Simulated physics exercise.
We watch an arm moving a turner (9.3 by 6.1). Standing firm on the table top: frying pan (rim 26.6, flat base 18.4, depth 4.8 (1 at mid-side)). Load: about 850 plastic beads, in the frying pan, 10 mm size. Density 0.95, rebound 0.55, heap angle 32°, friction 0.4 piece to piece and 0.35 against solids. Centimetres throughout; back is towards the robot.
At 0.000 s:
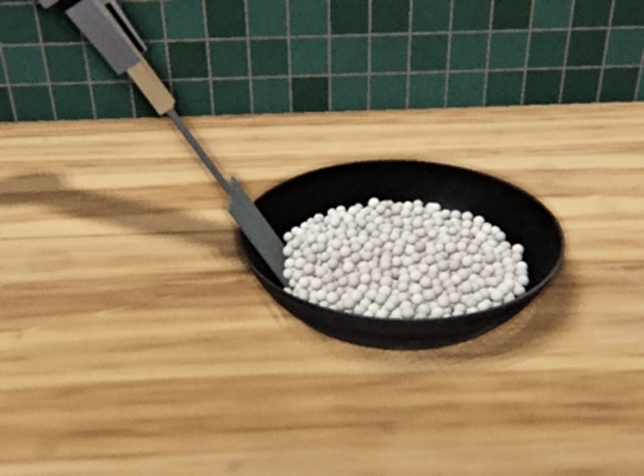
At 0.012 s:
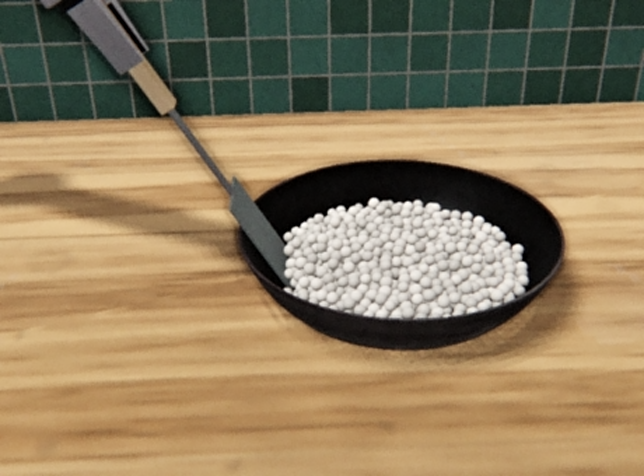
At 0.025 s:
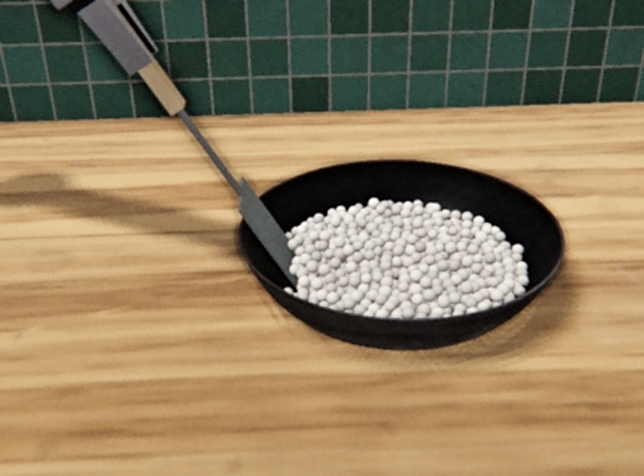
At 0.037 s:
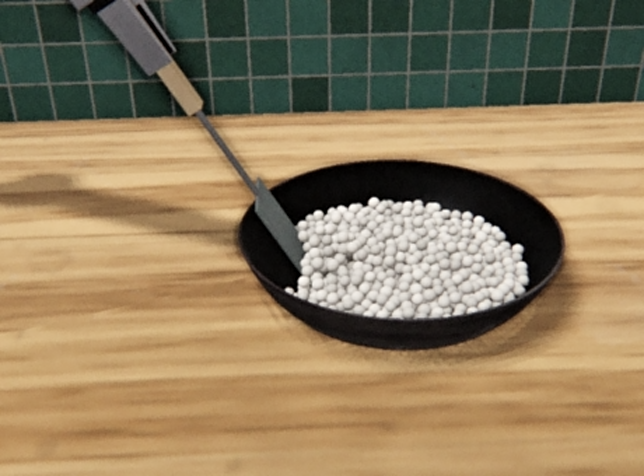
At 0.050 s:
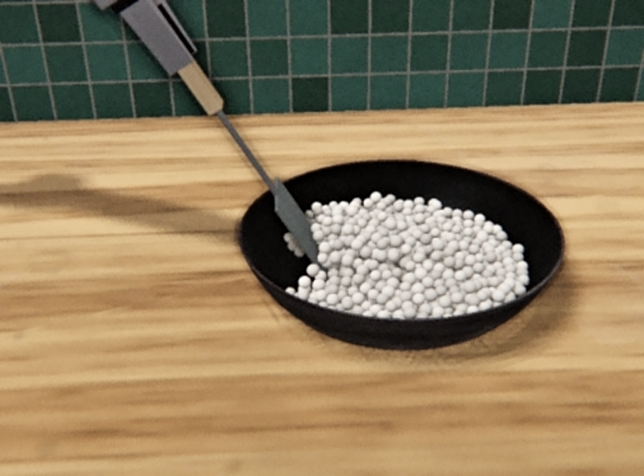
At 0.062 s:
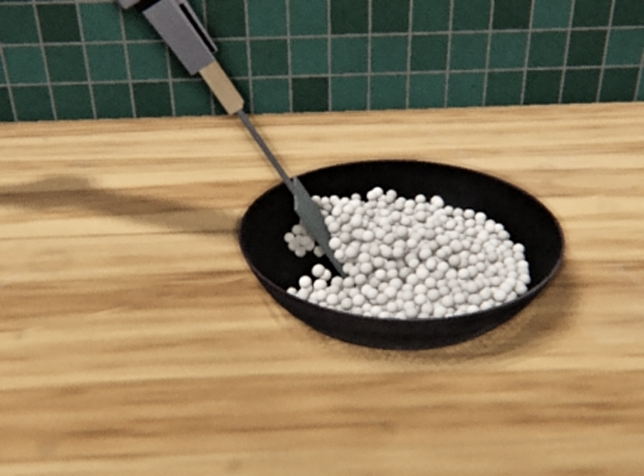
A grey turner held by a robot arm at upper left starts at the left inside edge of a black frying pan, seen from slightly above on a light wooden table top before green wall tiles. White plastic beads lie heaped in the pan. After barely moving at first, the turner slides rightward into the beads, pushing some aside and opening a small dark gap, while the camera stays still.
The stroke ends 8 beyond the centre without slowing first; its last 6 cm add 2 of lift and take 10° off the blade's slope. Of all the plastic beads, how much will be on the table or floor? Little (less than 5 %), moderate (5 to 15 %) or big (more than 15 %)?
On the table or floor the share is moderate, 5 to 15 %.
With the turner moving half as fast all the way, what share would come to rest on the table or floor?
In that case some 0 per cent.
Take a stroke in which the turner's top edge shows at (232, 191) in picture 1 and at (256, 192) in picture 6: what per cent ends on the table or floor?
About 0 per cent.
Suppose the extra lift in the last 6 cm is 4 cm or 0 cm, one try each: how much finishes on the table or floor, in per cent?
Some 15 and 5 per cent.
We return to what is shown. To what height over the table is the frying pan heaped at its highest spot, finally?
Some 5.5 cm.
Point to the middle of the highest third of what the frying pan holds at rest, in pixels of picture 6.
Around (490, 239).
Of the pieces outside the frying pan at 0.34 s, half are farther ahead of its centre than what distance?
Roughly 20 cm.
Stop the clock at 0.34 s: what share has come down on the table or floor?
Roughly 8 per cent.
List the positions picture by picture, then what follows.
Turner top edge at (230, 192), sloping 60°; upper third of the load around (397, 253), from x 285 to 525, top at y 205; 853 in the frying pan, in the first frame.
Turner top edge at (232, 192), sloping 60°; upper third of the load around (397, 253), from x 285 to 525, top at y 205, in the second frame.
Turner top edge at (240, 193), sloping 60°; upper third of the load around (395, 252), from x 290 to 525, top at y 205, in the third frame.
Turner top edge at (257, 193), sloping 60°; upper third of the load around (389, 250), from x 290 to 525, top at y 205, in the fourth frame.
Turner top edge at (276, 193), sloping 60°; upper third of the load around (388, 246), from x 290 to 525, top at y 200, in the fifth frame.
Turner top edge at (295, 192), sloping 60°; upper third of the load around (391, 243), from x 290 to 525, top at y 195; 853 in the frying pan, in the sixth frame.
After 0.09 s, sloping 60°, highest piece 8 above the table; 853 in the frying pan.
After 0.12 s, sloping 57°, highest piece 9 above the table; 853 in the frying pan.
After 0.34 s, sloping 50°, highest piece 7 above the table; 764 in the frying pan, 75 on the table or floor, 14 on the blade or in flight.
After 1.39 s, sloping 50°, highest piece 5 above the table; 764 in the frying pan, 89 on the table or floor.
At rest, 764 in the frying pan, 89 on the table or floor. That is 10 % on the table or floor.
